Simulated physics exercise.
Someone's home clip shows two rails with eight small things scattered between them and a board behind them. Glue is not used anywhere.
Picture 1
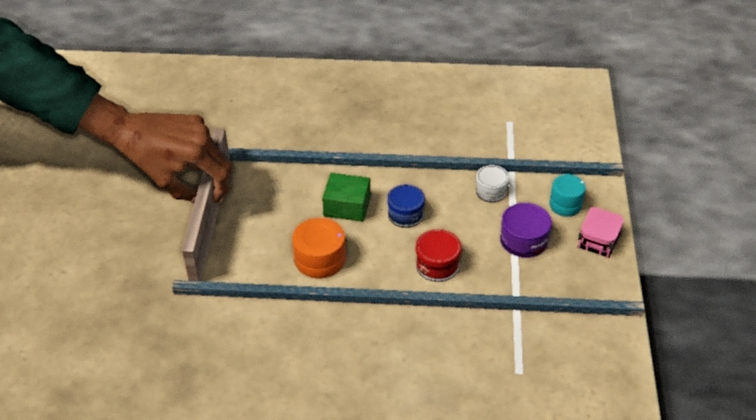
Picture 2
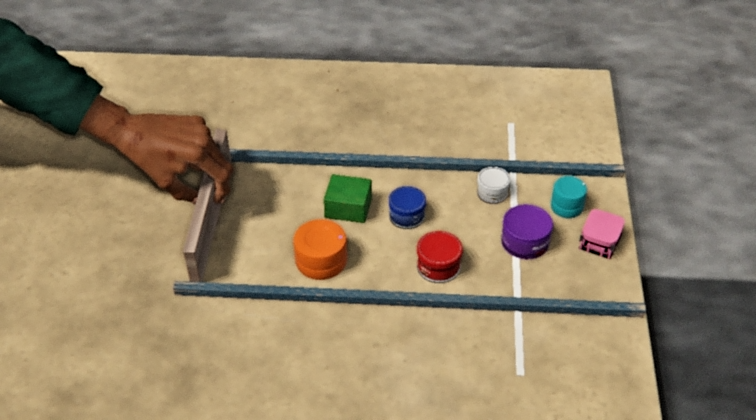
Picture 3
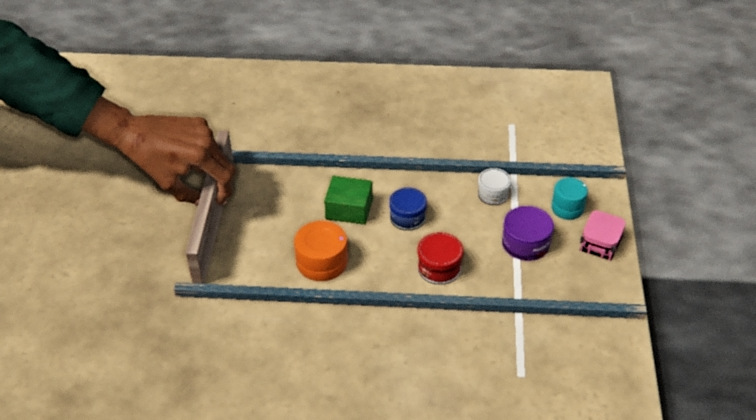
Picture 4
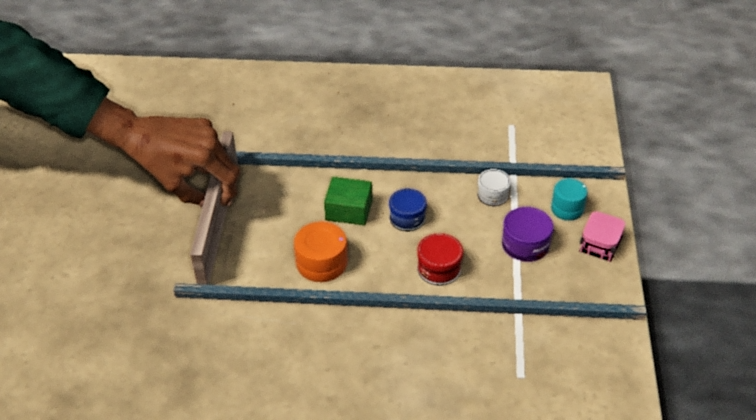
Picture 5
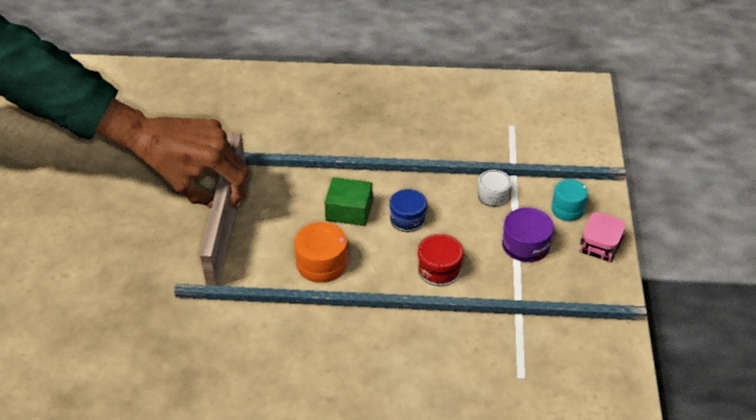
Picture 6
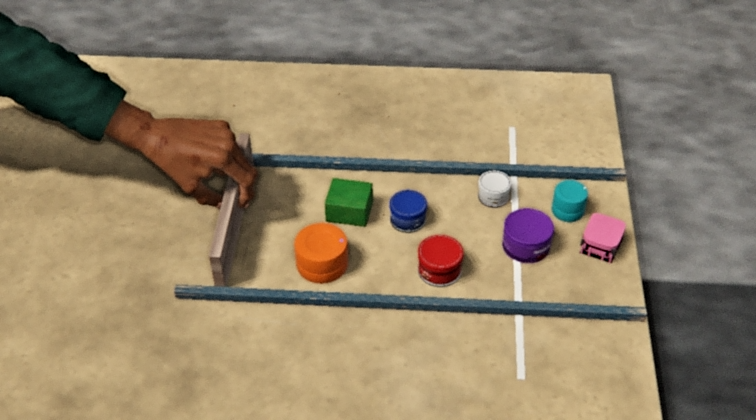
At the start, a hand in a green sleeve holds a board upright at the left end of two blue rails, with eight small colourful objects scattered between them. The hand then slides the board slightly to the right, while the objects stay in place and a gap remains before them.
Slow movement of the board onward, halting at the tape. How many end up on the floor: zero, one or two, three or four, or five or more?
Count off: Nothing.
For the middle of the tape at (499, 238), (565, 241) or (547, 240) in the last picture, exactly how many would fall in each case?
The counts come to 0, then 1, then 1.
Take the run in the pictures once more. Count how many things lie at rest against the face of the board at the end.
The count in contact is 3.
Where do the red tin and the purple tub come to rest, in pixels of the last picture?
Look around (594, 279) for the first and around (591, 242) for the second.
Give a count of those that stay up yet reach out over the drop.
The tally is 1.
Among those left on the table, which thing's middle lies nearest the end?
Result - the pink case.
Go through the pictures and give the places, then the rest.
The first frame shows pink case (601, 233); turquoise lid (567, 196); purple tub (525, 231); board (208, 203); tape (514, 233).
The second frame shows turquoise lid (569, 197); board (209, 204).
The third frame shows purple tub (527, 233); white pot (494, 187).
The fourth frame shows pink case (602, 237); green block (349, 201).
The fifth frame shows turquoise lid (570, 200); blue pot (408, 210).
The sixth frame shows pink case (603, 238); turquoise lid (570, 201); purple tub (528, 236); board (233, 208); tape (516, 238).
A little later, none off yet; pink case at rest near (603, 238); turquoise lid at rest near (570, 201); purple tub at rest near (528, 236).
Next, none off yet; pink case moving near (610, 239); turquoise lid at rest near (570, 201); purple tub shifted about its own width near (567, 238).
When it is over, the number that fall off is zero.
